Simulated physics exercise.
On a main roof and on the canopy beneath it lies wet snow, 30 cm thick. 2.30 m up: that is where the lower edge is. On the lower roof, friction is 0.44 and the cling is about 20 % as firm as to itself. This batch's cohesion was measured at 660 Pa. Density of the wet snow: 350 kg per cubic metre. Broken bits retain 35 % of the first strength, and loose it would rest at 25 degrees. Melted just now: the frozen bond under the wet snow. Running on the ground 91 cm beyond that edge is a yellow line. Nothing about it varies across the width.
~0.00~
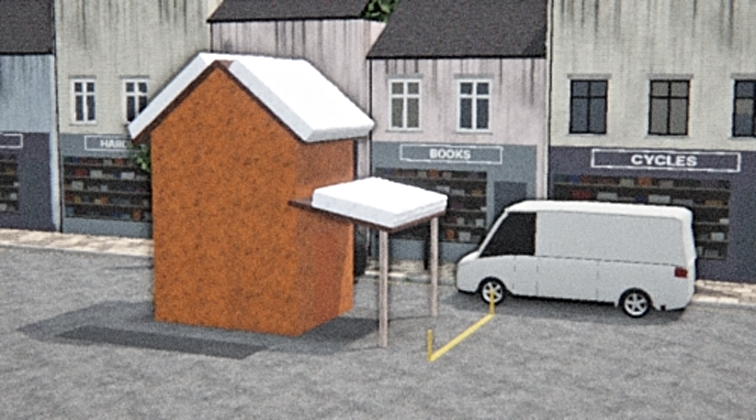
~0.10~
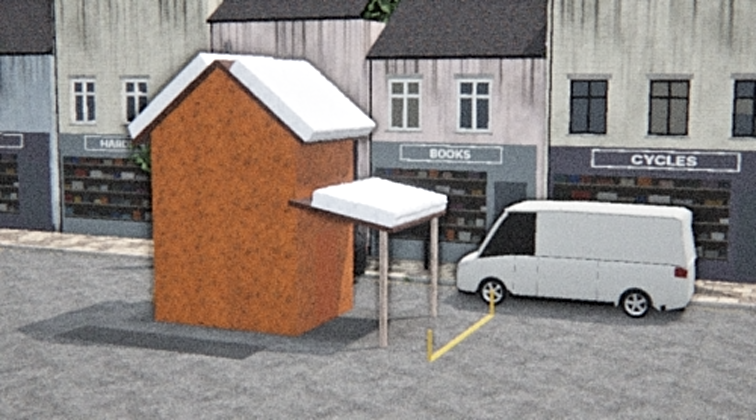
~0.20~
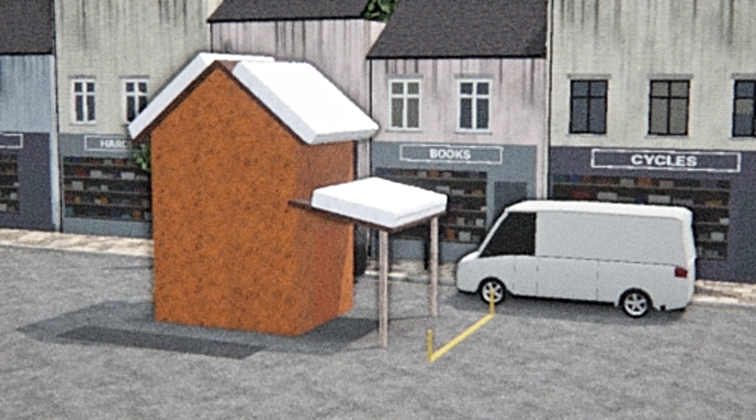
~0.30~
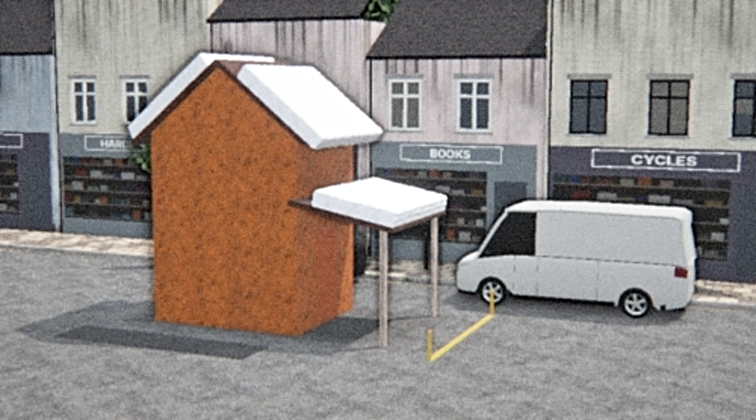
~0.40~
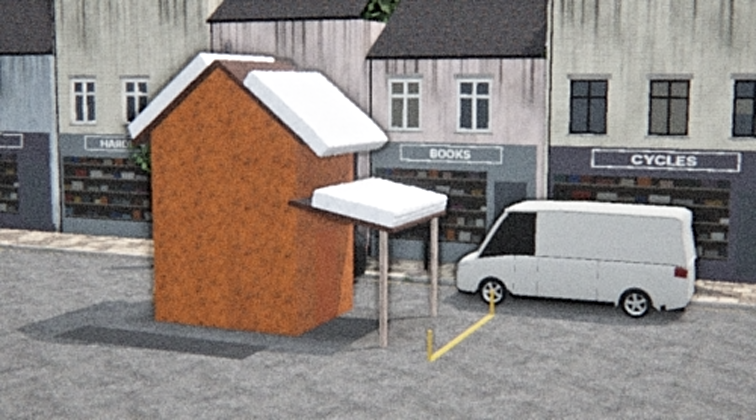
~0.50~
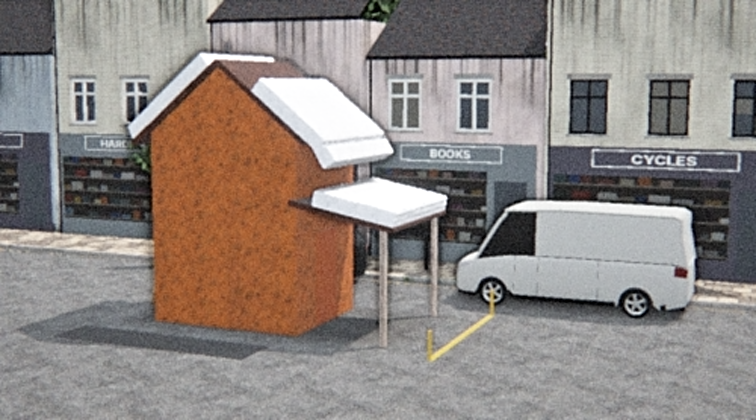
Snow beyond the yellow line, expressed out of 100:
About 45 out of 100.
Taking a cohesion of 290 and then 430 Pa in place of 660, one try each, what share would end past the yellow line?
Respectively, close to 50 % and close to 50 %.
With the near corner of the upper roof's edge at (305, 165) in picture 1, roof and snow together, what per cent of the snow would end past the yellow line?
Share past the line: About 18 %.
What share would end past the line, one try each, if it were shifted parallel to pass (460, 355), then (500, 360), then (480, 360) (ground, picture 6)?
I'd guess near 35 %, then near 18 %, and near 25 % on the last try.
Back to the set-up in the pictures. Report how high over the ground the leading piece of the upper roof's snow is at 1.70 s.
Somewhere around 0.2 metres, I'd say.
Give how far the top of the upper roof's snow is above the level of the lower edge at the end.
Looks like around 0.7 m above that edge.
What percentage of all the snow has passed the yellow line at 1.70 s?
35 %.
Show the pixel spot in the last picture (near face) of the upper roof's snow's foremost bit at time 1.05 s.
You'll find it somewhere near (399, 207) on the near face.
After 1.05 s, none is below the lower edge and 0 % is past the line.
After 1.70 s, 46 % is below the lower edge and 34 % is past the line.
After 2.35 s, 61 % is below the lower edge and 43 % is past the line.
After 3.00 s, 61 % is below the lower edge and 45 % is past the line.
After 3.10 s, at the end, 61 % is below the lower edge and 45 % is past the line.
